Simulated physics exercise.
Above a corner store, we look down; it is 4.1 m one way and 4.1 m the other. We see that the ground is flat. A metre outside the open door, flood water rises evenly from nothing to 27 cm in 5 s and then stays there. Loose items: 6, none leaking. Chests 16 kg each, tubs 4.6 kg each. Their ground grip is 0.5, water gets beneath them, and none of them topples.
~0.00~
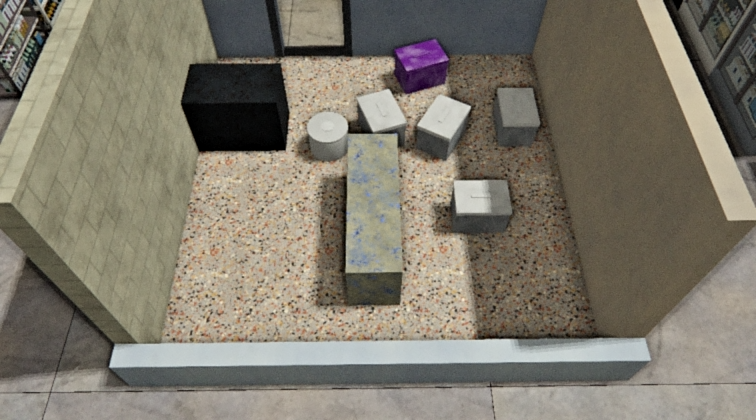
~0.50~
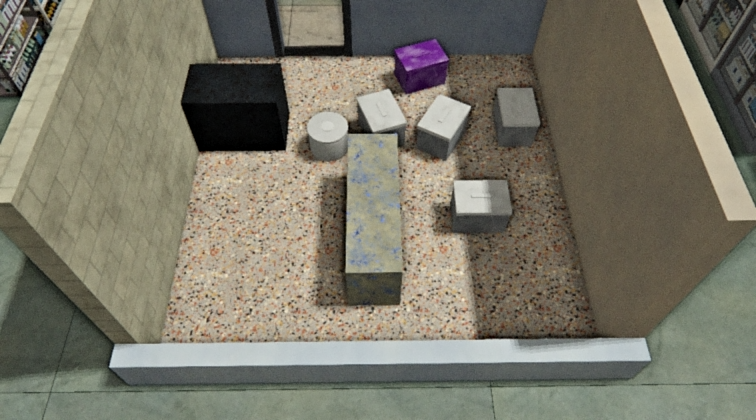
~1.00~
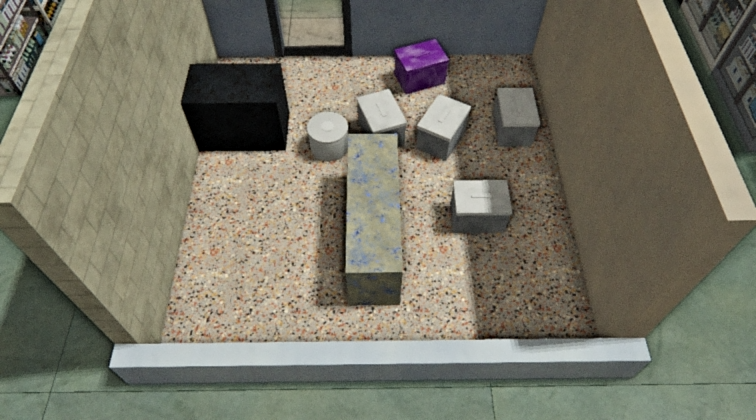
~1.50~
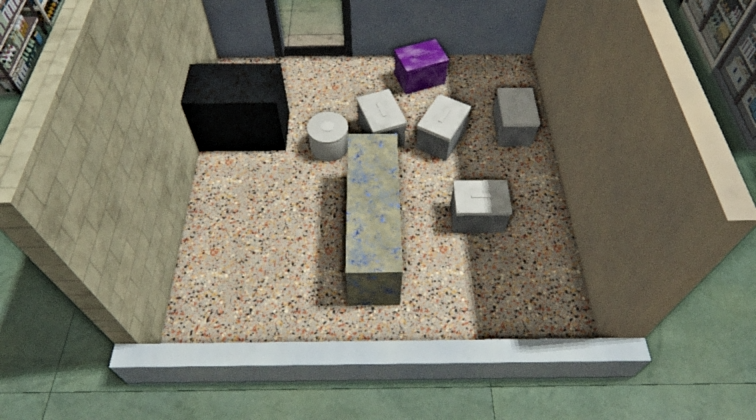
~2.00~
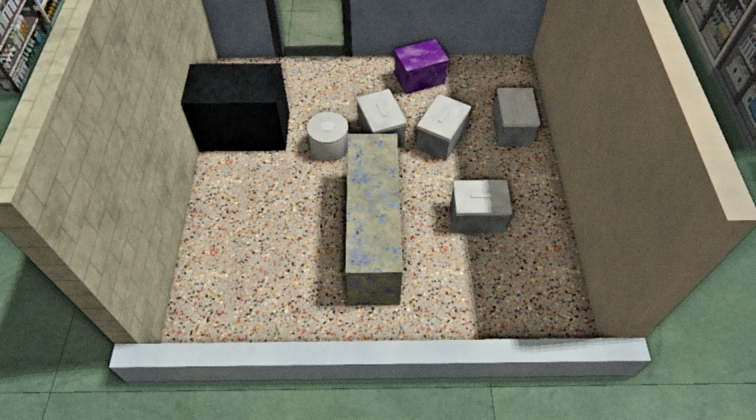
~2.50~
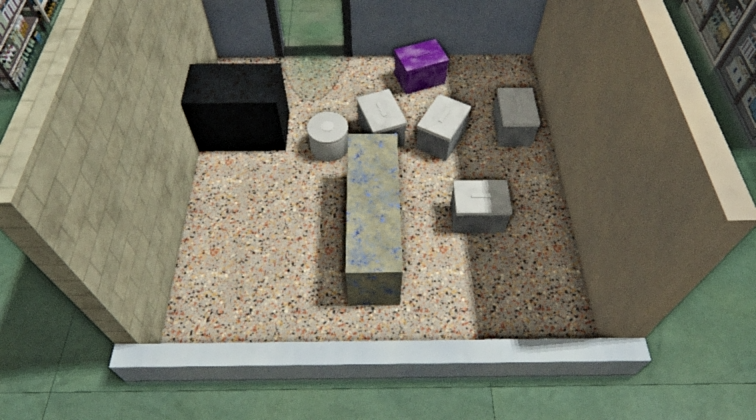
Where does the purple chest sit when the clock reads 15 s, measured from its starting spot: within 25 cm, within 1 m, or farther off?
The move is medium.
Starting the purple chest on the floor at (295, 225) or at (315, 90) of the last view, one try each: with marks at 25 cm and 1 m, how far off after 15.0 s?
The first start leaves it slightly displaced, the second leaves it well away.
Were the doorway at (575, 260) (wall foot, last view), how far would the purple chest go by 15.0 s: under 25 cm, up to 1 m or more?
The purple chest would go a long distance.
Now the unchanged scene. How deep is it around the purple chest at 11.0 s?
Depth approx. 5 cm.
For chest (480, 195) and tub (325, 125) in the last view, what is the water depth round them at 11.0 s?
Roughly 9 and 9 cm.
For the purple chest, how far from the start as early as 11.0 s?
Some 0 cm from the start.
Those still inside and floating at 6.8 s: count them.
At that time, 1.
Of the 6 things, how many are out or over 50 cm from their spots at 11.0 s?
Tally: 4.
After 3.5 s the purple chest is near (421, 55), 0.0 m from its start, aground; 0 afloat.
After 6.8 s the purple chest is near (421, 55), 0.0 m from its start, aground; 1 afloat.
After 11.0 s the purple chest is near (421, 55), 0.0 m from its start, aground; 5 afloat.
After 15.0 s the purple chest is near (369, 53), 0.6 m from its start, afloat; 6 afloat.
